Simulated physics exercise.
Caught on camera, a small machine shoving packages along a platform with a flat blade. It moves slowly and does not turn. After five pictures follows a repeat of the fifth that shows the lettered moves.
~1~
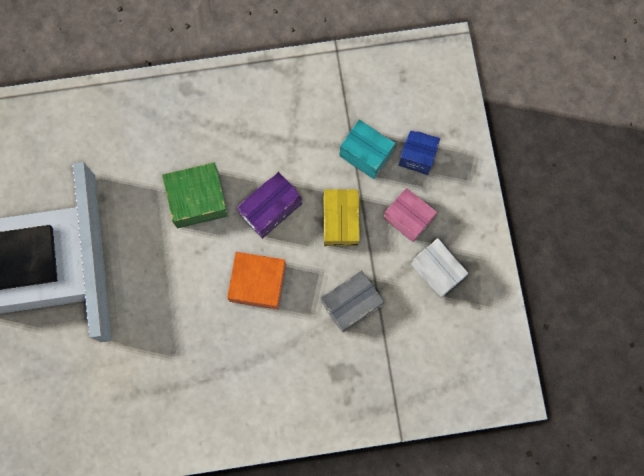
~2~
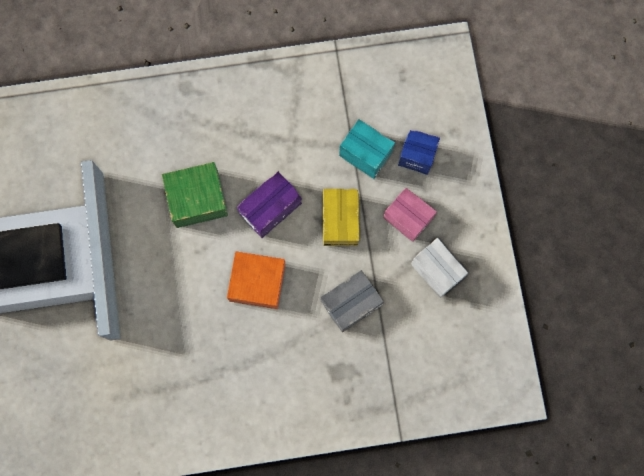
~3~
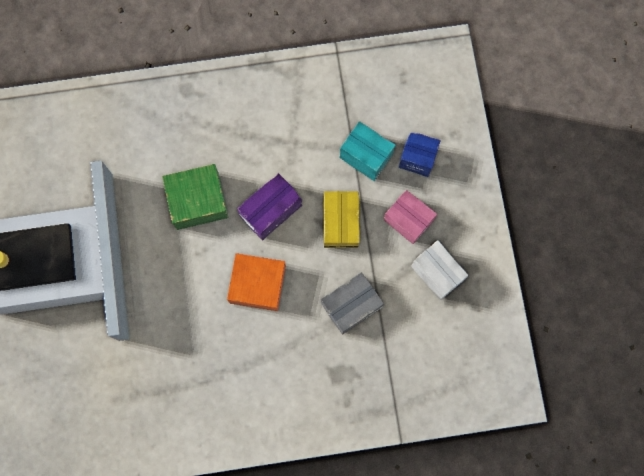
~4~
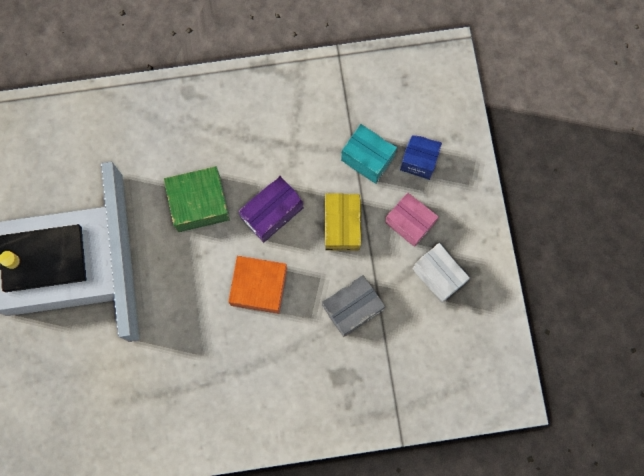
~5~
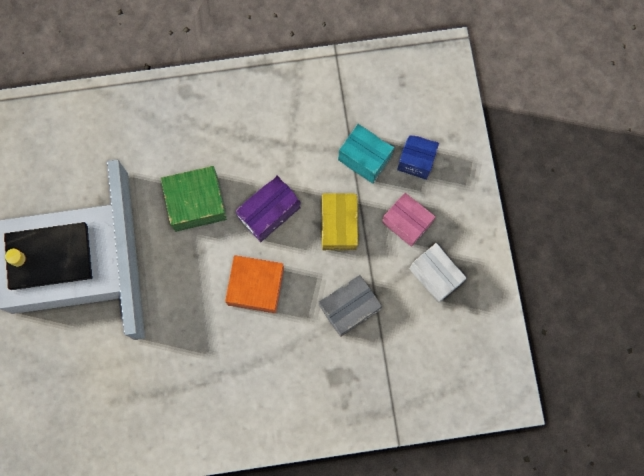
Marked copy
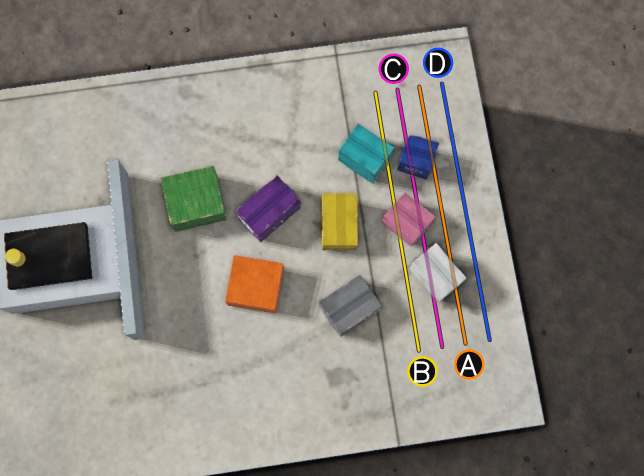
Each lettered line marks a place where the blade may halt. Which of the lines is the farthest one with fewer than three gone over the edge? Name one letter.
As far as mark C.
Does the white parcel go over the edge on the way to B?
No.
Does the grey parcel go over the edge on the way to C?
No.
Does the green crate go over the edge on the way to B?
No.
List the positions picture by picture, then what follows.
Purple parcel (270, 205); blue parcel (419, 152); green crate (196, 196), in the first frame.
Robot (28, 256); white parcel (438, 268), in the second frame.
Robot (38, 256); pink box (410, 217), in the third frame.
Robot (49, 257); orange crate (258, 285), in the fourth frame.
Robot (54, 255); purple parcel (269, 209); blue parcel (418, 157); green crate (194, 199), in the fifth frame.
On the marked copy, A at (442, 211); B at (396, 217); C at (419, 214); D at (465, 208).
Taking C. A third of the way, robot (162, 240); green crate (259, 191); yellow box (348, 221).
Two thirds of the way, robot (270, 224); pink box (454, 241); blue parcel (435, 154).
When it is over, robot (354, 212); blue parcel over the edge; pink box over the edge; two fallen.
As for the rest, A drops four; B is within the limit but short; D drops four.
